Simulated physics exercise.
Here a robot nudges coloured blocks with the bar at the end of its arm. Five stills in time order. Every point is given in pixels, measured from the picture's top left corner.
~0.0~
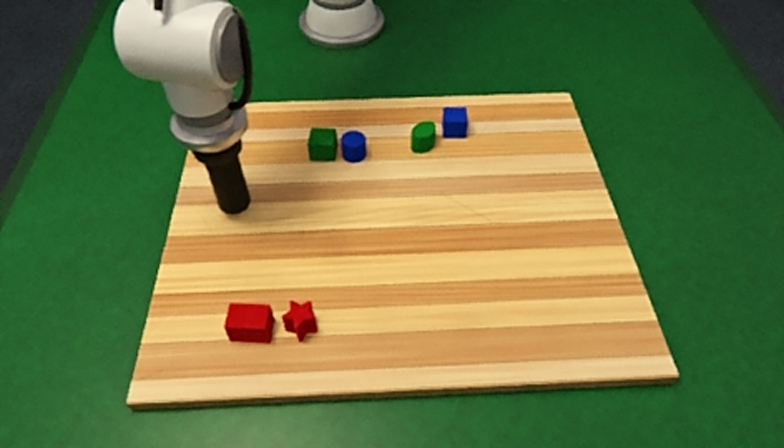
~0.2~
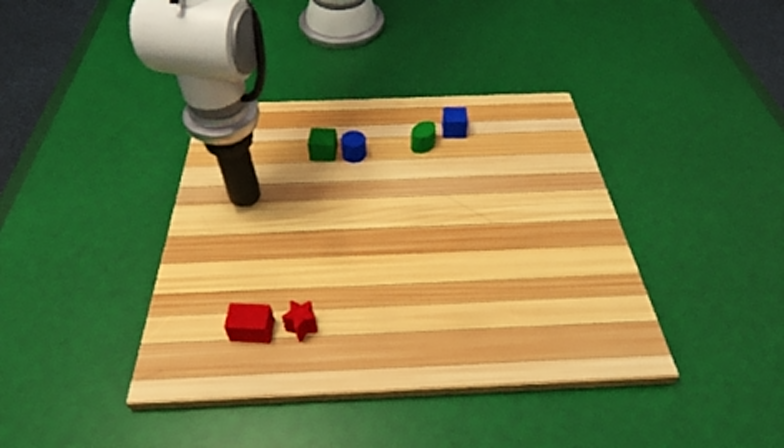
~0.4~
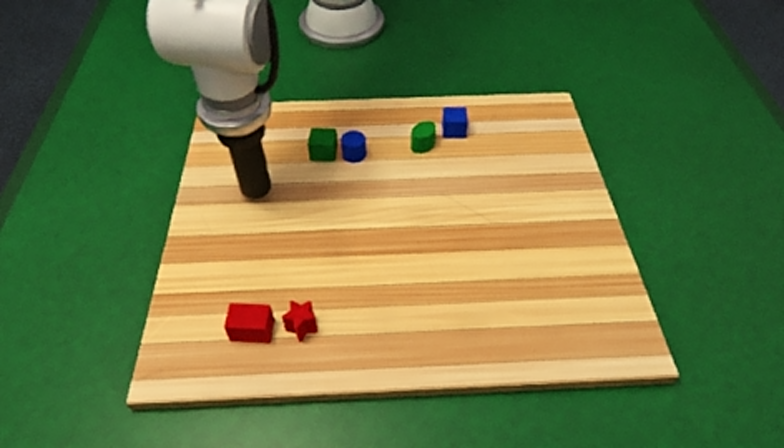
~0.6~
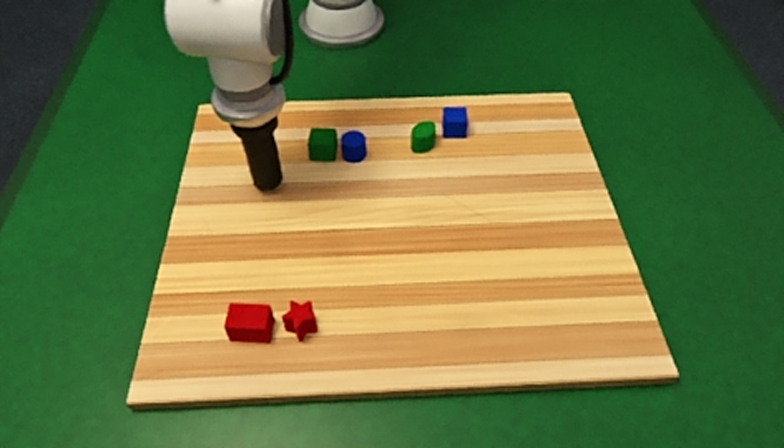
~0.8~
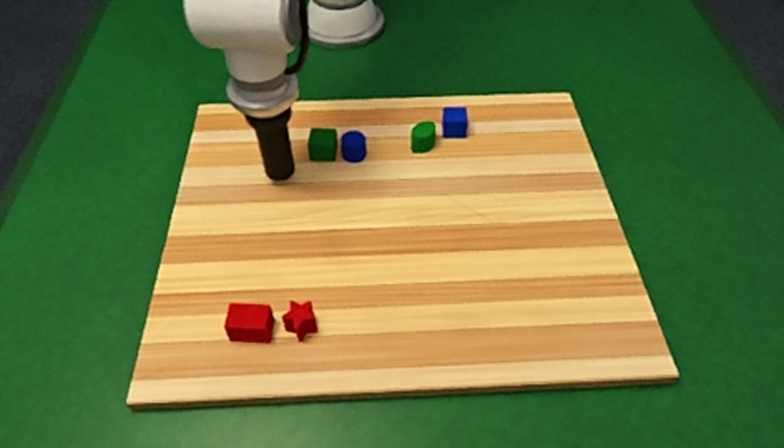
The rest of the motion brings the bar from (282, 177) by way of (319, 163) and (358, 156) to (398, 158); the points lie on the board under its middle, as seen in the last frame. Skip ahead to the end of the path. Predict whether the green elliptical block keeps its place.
It gets moved.
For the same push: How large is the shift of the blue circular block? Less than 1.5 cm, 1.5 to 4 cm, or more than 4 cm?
My estimate: Beyond 4 cm.
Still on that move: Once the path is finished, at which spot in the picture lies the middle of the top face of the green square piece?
It should be at about (344, 122).
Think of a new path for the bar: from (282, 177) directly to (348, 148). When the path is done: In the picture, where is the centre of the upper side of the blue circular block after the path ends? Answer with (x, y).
Final place: (373, 135).
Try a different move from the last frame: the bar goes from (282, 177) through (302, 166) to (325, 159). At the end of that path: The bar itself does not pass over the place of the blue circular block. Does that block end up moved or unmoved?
By the last moment of the path, the blue circular block has shifted.
What follows on the original path. One third of the way, bar at (319, 157); green square piece at (335, 128); blue circular block at (359, 137).
Two thirds of the way, bar at (359, 151); green square piece at (344, 122); blue circular block at (384, 132).
At the end, bar at (398, 152); green square piece at (344, 122); blue circular block at (415, 127); green elliptical block at (441, 125), turned 25° clockwise; blue square piece at (461, 112), turned 20° anticlockwise.
